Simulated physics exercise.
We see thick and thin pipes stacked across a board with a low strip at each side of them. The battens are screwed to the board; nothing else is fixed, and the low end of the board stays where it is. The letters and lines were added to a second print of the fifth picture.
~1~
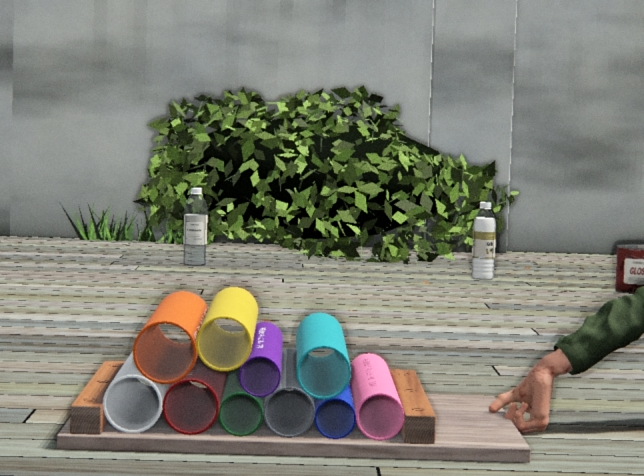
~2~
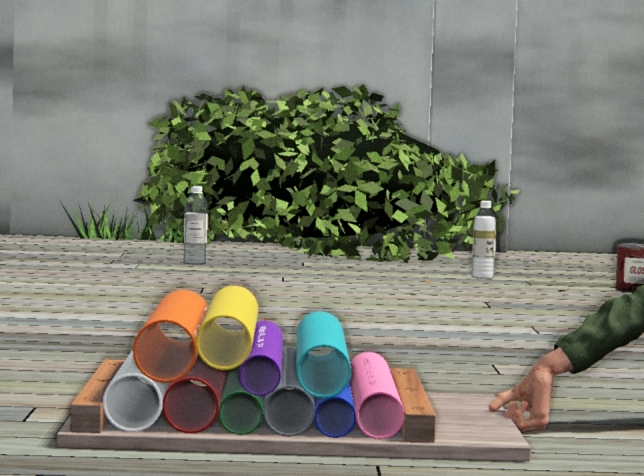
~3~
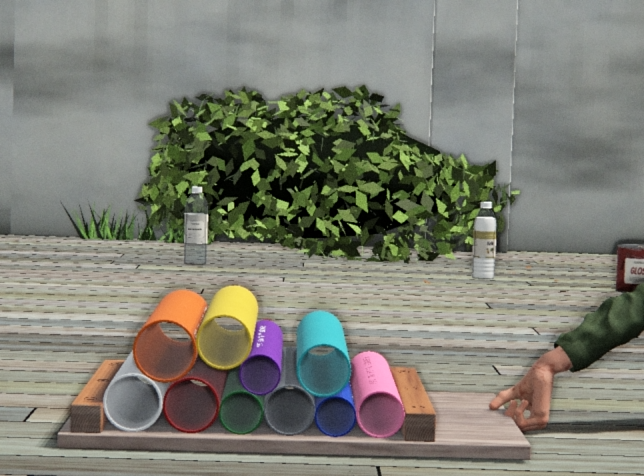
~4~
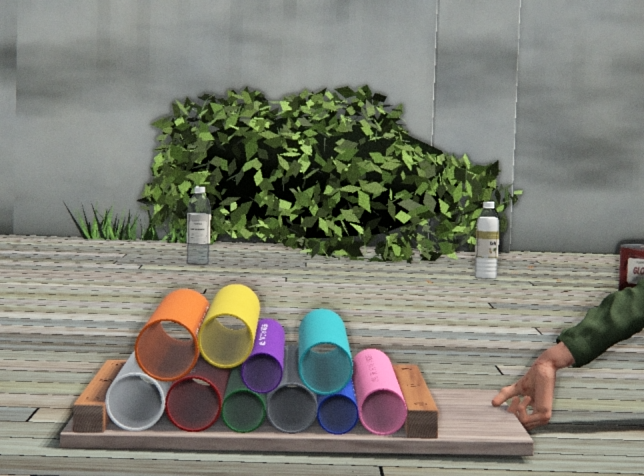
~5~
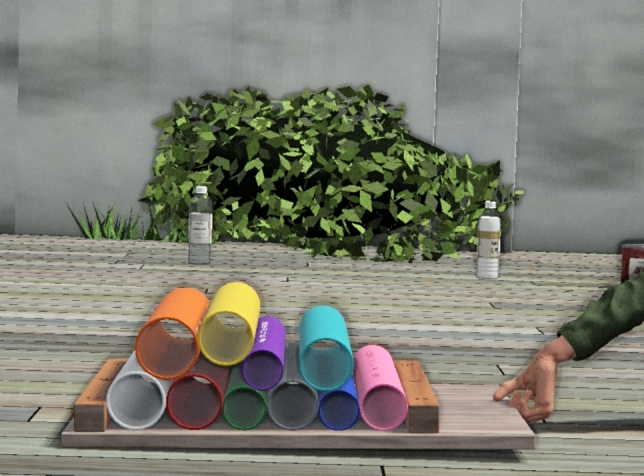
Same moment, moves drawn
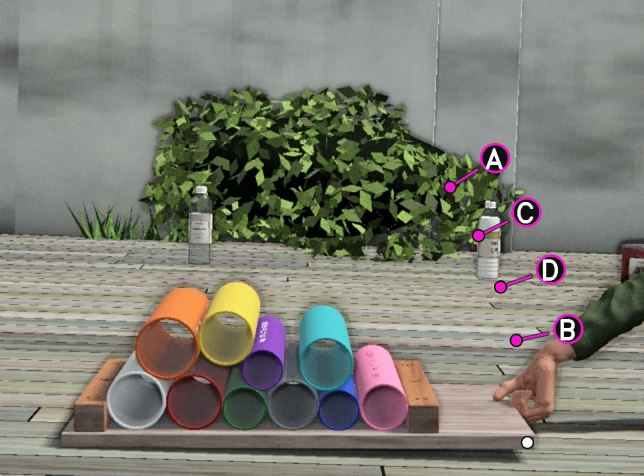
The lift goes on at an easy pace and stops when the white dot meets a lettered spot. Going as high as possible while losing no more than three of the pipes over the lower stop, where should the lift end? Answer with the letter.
At most to A.
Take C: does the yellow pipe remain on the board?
No, with C.
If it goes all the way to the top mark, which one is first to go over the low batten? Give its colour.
The orange one.
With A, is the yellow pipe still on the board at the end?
No.
On the marked copy, A at (450, 187); B at (516, 340); C at (478, 236); D at (500, 287); the white dot at (528, 442).
Following A. Soon after the start, board at 19°.
Later, board at 35°.
In the end, board at 35°, three over the low batten (purple, orange, yellow).
As for the rest, B none over the low batten; C three over the low batten (purple, orange, yellow); D one over the low batten (orange).
